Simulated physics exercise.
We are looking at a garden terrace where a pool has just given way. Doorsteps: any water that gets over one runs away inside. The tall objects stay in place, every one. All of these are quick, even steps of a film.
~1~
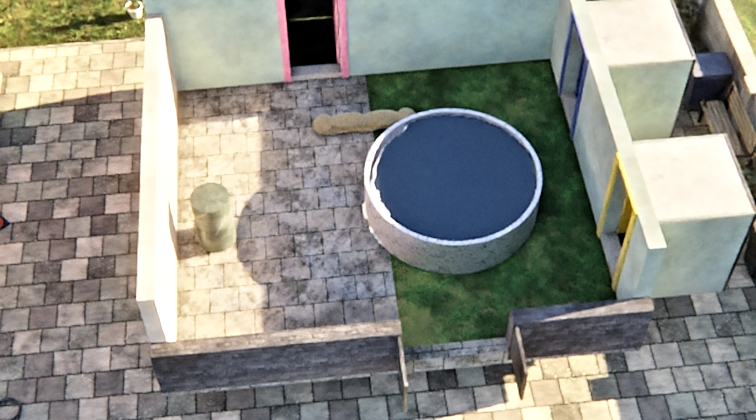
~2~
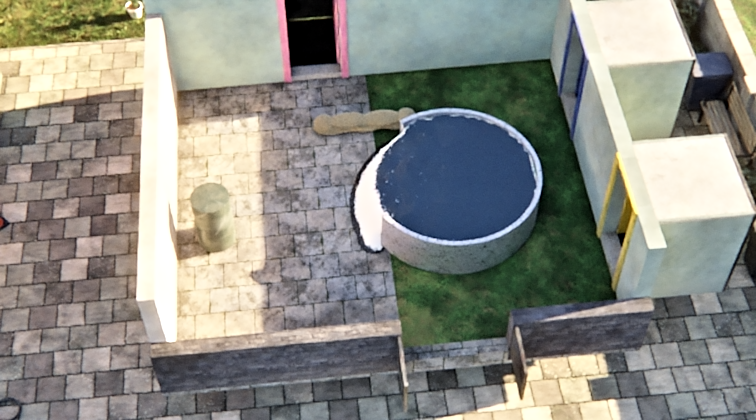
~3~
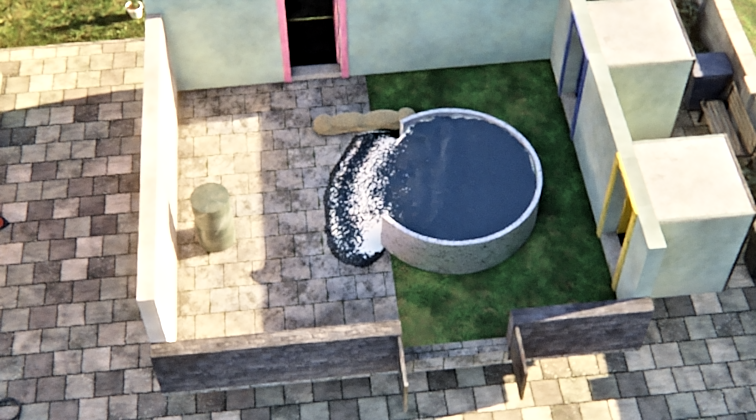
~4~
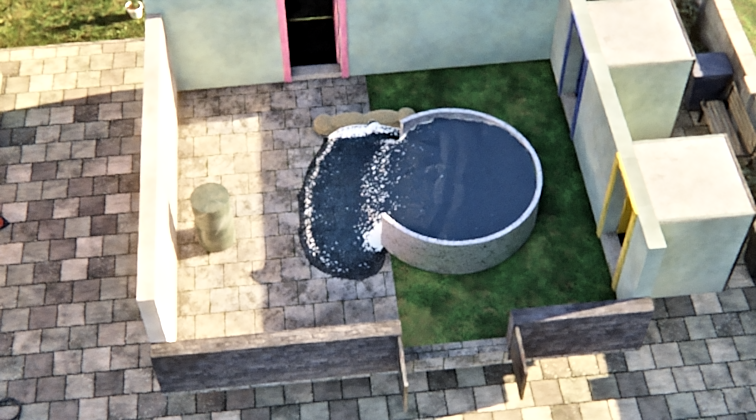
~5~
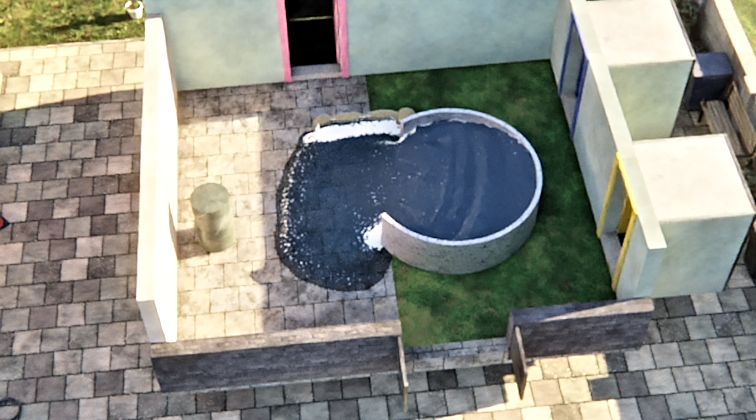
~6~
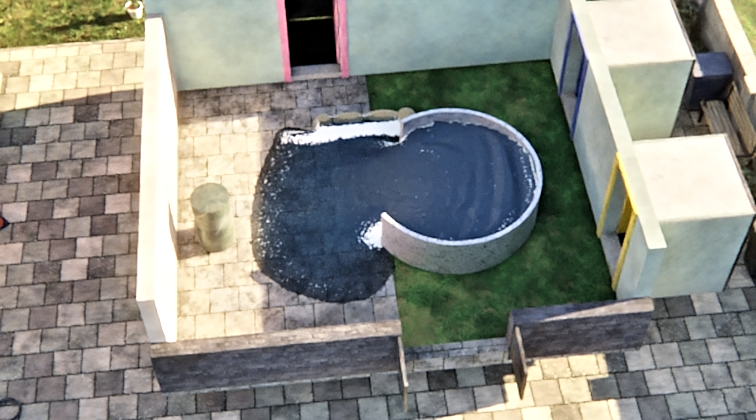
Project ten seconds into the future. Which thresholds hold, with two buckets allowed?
Result: Pink door: Up to two buckets. Yellow door: Up to two buckets. Blue door: Up to two buckets.
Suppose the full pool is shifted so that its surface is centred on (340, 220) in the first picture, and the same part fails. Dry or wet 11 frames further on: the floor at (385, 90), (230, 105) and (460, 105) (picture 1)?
The three spots read left dry, swamped, left dry.
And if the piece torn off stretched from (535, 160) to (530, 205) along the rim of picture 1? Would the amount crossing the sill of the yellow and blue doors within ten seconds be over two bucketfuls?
Lab note: Yellow door over threshold; blue door under threshold.
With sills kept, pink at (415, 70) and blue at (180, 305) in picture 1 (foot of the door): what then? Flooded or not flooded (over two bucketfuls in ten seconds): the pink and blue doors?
Well, the pink door comes up short, and the blue door tops the limit as well.
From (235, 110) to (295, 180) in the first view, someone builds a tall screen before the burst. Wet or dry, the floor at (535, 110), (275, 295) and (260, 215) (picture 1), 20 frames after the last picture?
Untouched; submerged; submerged.
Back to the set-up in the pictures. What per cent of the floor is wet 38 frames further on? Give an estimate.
90 %.
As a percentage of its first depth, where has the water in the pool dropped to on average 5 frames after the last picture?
Some 62 per cent.
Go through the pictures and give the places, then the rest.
In the first frame, the pool at (453, 177) is whole and still.
In the second frame, the front is at (372, 250), out from the gap at (370, 184).
In the third frame, water pours out at (370, 186) and has run to (354, 261).
In the fourth frame, water pours out at (370, 187) and has run to (344, 275).
In the fifth frame, water pours out at (370, 188) and has run to (309, 278).
In the sixth frame, the front is at (266, 269), out from the gap at (370, 188).
A moment on, water covers 45 % of the floor; the pink door not reached, the yellow door not reached, the blue door not reached.
Next, water covers 50 % of the floor; the pink door not reached, the yellow door not reached, the blue door not reached.
Then, water covers 60 % of the floor; the pink door wet at the sill, nothing in, the yellow door not reached, the blue door not reached.
Later, water covers 90 % of the floor; the pink door wet at the sill, nothing in, the yellow door not reached, the blue door wet at the sill, nothing in.
In the end, water covers 95 % of the floor; the pink door wet at the sill, nothing in, the yellow door wet at the sill, nothing in, the blue door under two buckets in.
